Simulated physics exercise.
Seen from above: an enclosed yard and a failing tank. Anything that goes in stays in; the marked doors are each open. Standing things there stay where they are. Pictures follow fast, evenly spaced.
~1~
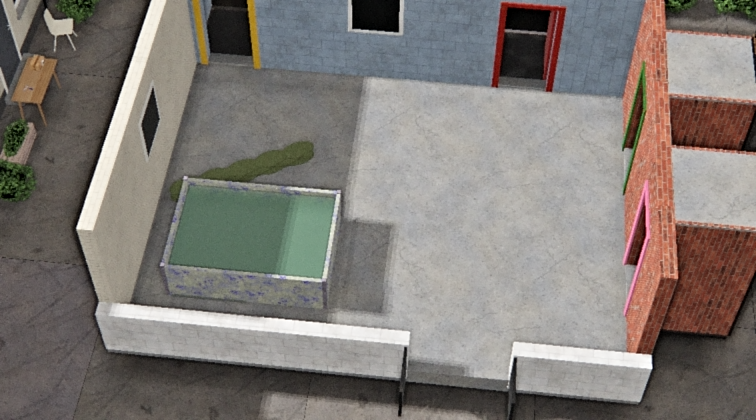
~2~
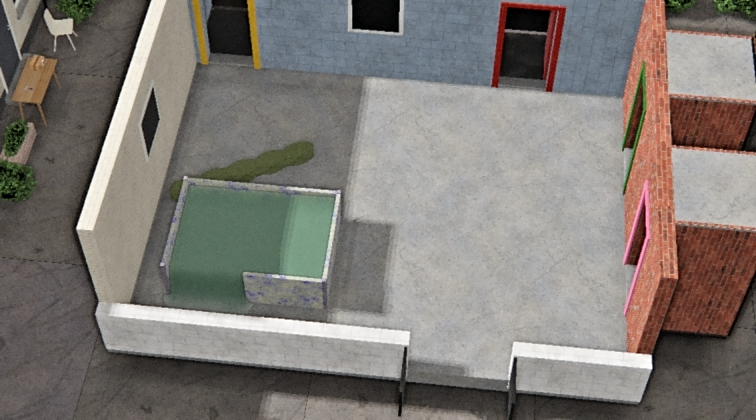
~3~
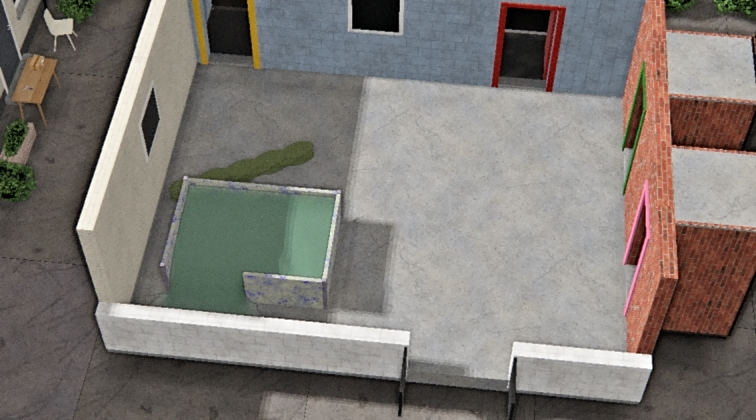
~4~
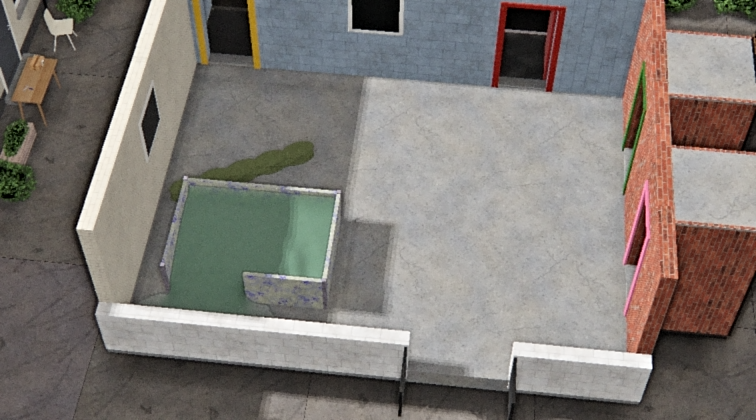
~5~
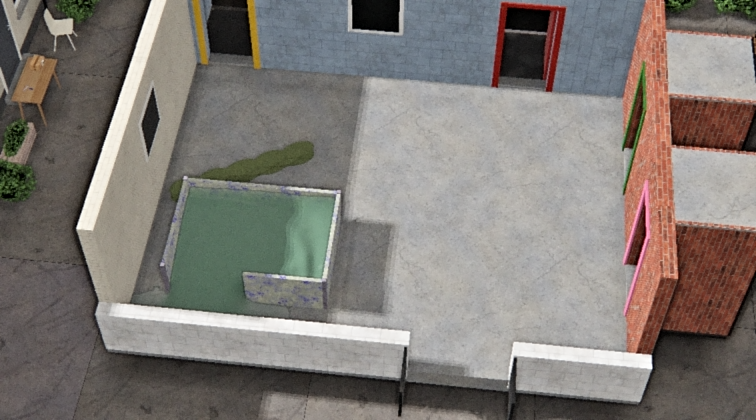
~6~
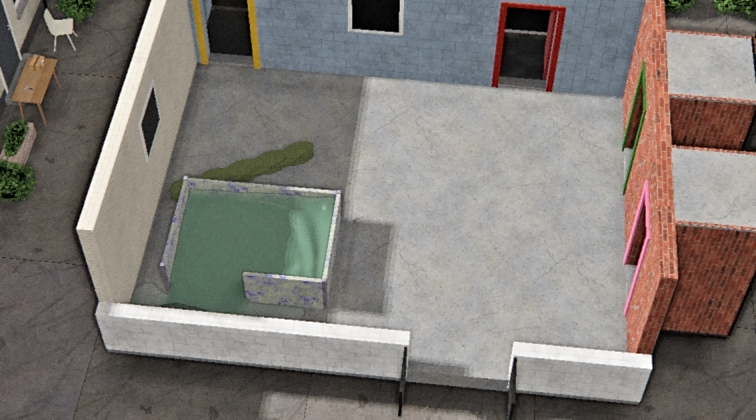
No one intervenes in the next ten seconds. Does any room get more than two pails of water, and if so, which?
Result: The yellow door will be over the cap; the green door will be at or under the cap; the pink door will be over the cap; the red door will be at or under the cap.
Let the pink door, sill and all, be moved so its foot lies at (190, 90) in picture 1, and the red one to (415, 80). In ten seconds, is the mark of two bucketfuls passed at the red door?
Note: Red one comes out below.
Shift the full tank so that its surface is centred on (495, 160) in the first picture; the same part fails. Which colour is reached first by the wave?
Result: The pink one.
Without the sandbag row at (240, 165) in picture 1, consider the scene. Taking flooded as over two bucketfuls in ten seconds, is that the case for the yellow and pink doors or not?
Yellow door: Above the threshold; pink door: Above the threshold.
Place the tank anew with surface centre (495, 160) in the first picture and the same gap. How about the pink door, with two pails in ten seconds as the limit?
Briefly, pink remains below.
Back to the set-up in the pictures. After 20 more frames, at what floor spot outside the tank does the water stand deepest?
My finger goes to (163, 224).
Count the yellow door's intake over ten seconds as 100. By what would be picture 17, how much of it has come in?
Roughly 0 per cent.
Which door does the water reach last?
That would be the door marked red.
A moment on, water covers 10 % of the floor; the yellow door not reached, the green door not reached, the pink door not reached, the red door not reached.
Next, water covers 25 % of the floor; the yellow door not reached, the green door not reached, the pink door not reached, the red door not reached.
Then, water covers 55 % of the floor; the yellow door over two buckets in, the green door not reached, the pink door under two buckets in, the red door not reached.
Later, water covers 75 % of the floor; the yellow door far over two buckets in, the green door wet at the sill, nothing in, the pink door over two buckets in, the red door not reached.
In the end, water covers 95 % of the floor; the yellow door far over two buckets in, the green door wet at the sill, nothing in, the pink door far over two buckets in, the red door under two buckets in.
